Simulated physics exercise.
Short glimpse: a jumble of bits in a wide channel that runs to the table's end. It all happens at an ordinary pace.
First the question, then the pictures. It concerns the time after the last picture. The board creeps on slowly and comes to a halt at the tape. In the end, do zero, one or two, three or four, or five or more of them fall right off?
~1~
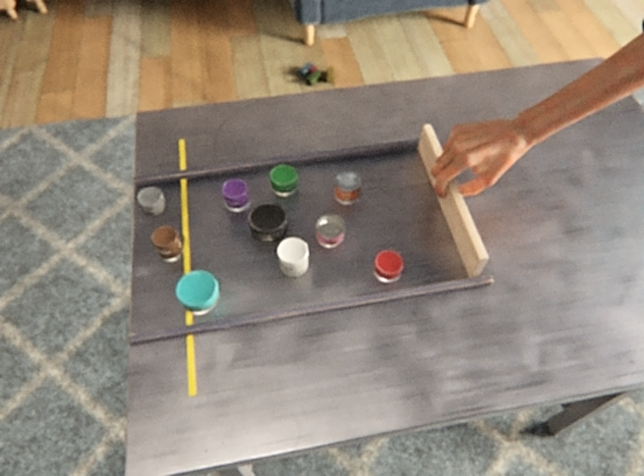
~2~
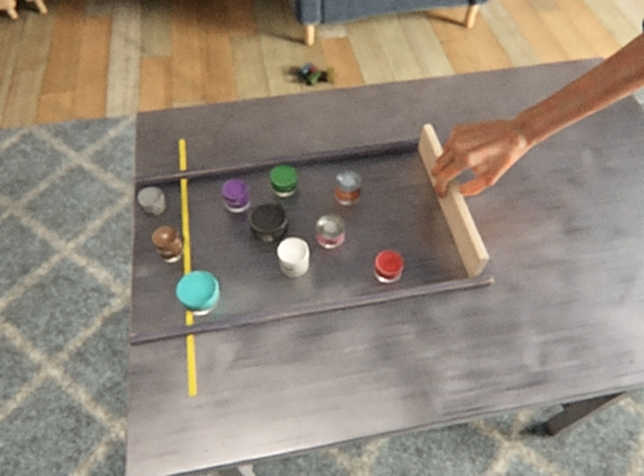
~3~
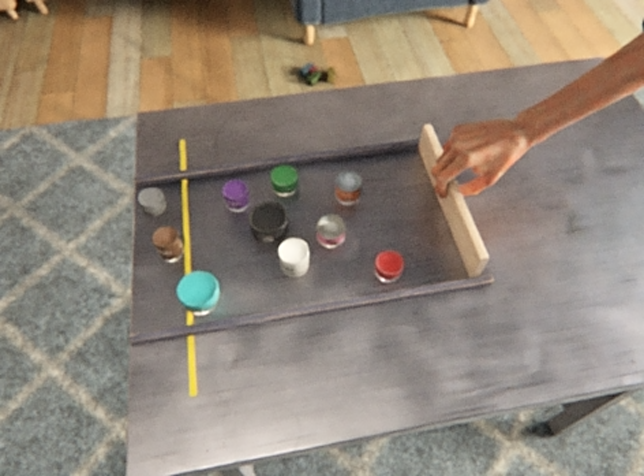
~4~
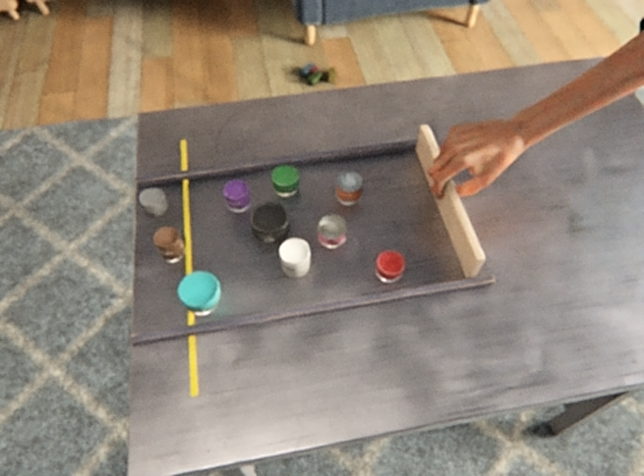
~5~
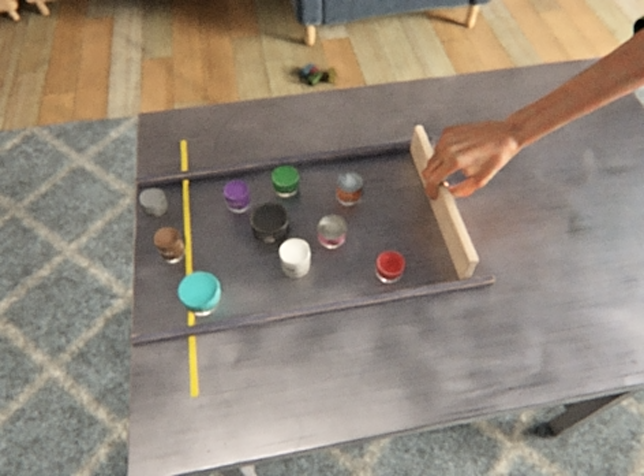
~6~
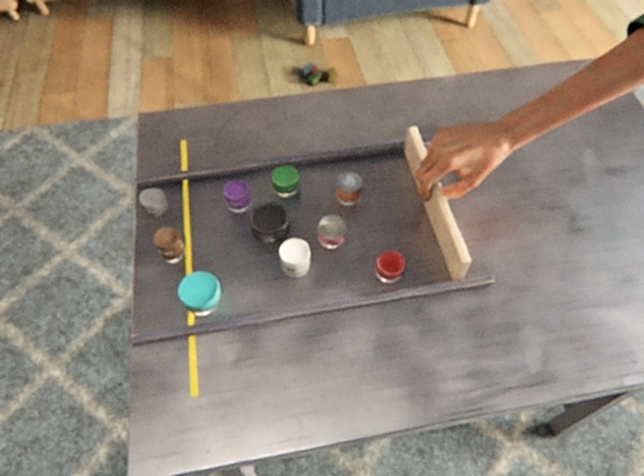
The edge claims one or two.
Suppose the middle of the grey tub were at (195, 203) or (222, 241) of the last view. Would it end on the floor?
Spot by spot, it drops away and then it stays put.
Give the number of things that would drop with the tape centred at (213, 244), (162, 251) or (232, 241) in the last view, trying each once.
The counts come to 0, then 5, then 0.
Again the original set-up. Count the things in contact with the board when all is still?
That makes 5.
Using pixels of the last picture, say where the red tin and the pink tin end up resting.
Taking them in turn, first comes (174, 309), then (172, 256).
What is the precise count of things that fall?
That totals 1.
Early on, none off yet; grey tub at rest near (154, 202); brown pot at rest near (170, 244); turquoise tin at rest near (200, 293).
Finally, the number that fall off is one or two; lost, grey tub.
